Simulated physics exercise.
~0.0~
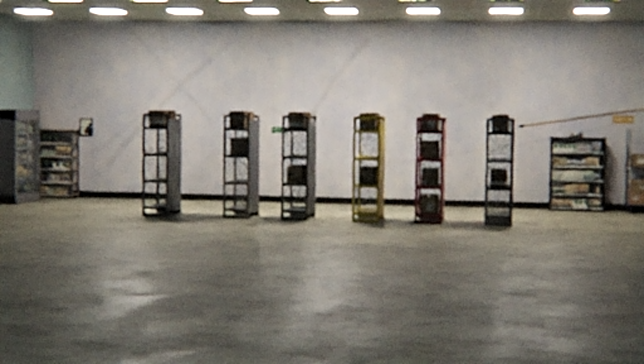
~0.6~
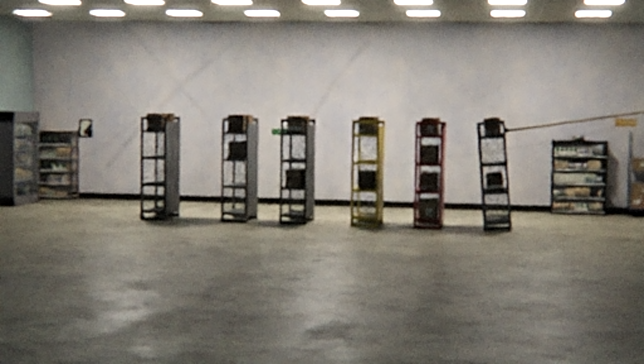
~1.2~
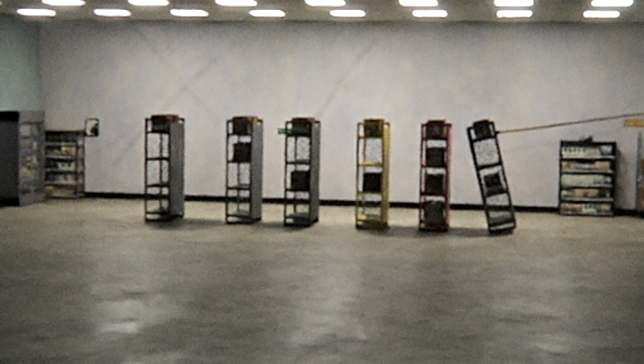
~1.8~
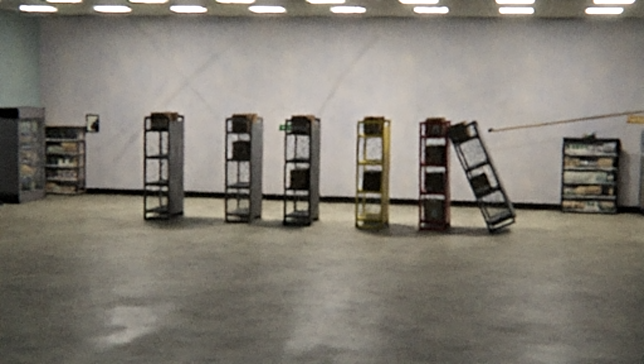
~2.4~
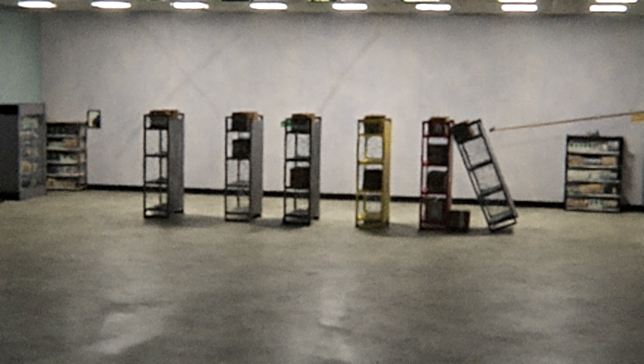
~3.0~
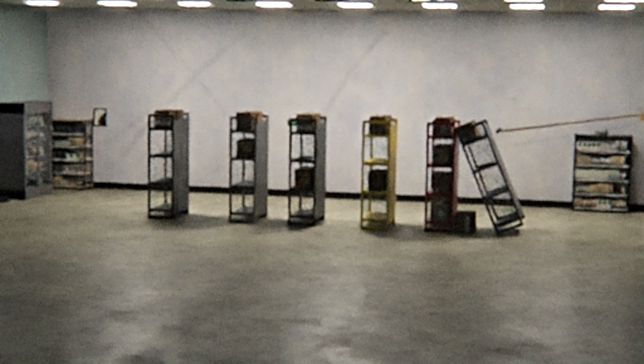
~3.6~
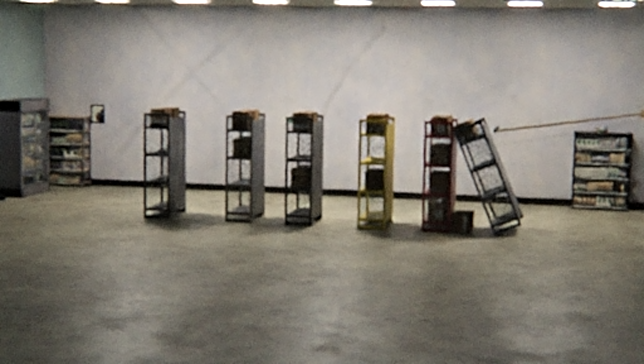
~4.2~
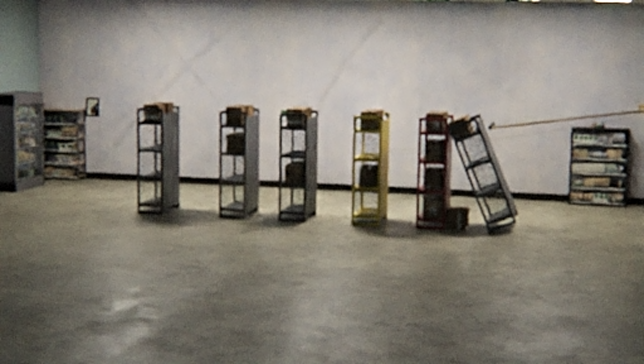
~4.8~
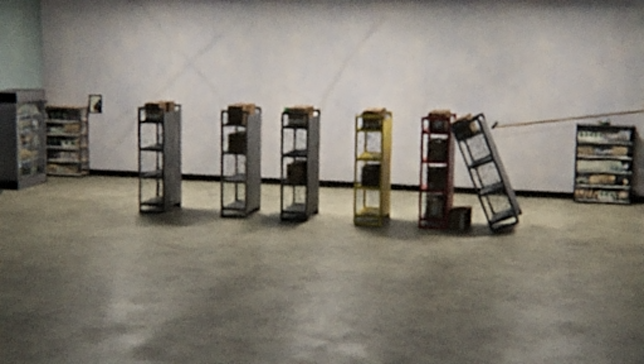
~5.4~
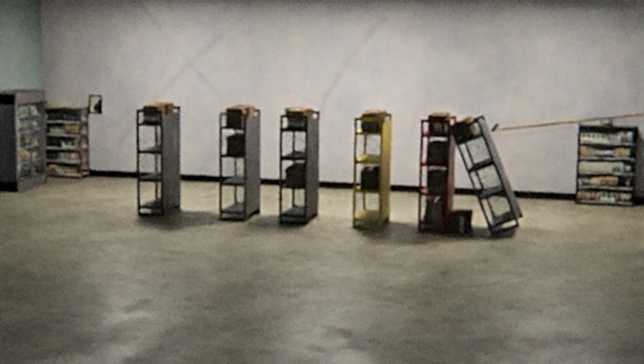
At first, six tall open racks holding dark boxes stand in a row across a grey floor, with a yellow one and a red one among them, while a long thin pole reaches in from the right to the top of the last rack. The pole moves left and tips that rack toward its red neighbour. It leans further until its top comes to rest against the red rack, and the pole stops. Boxes then appear on the floor between the two. The end rack stays propped at a slant, while the other five remain upright.
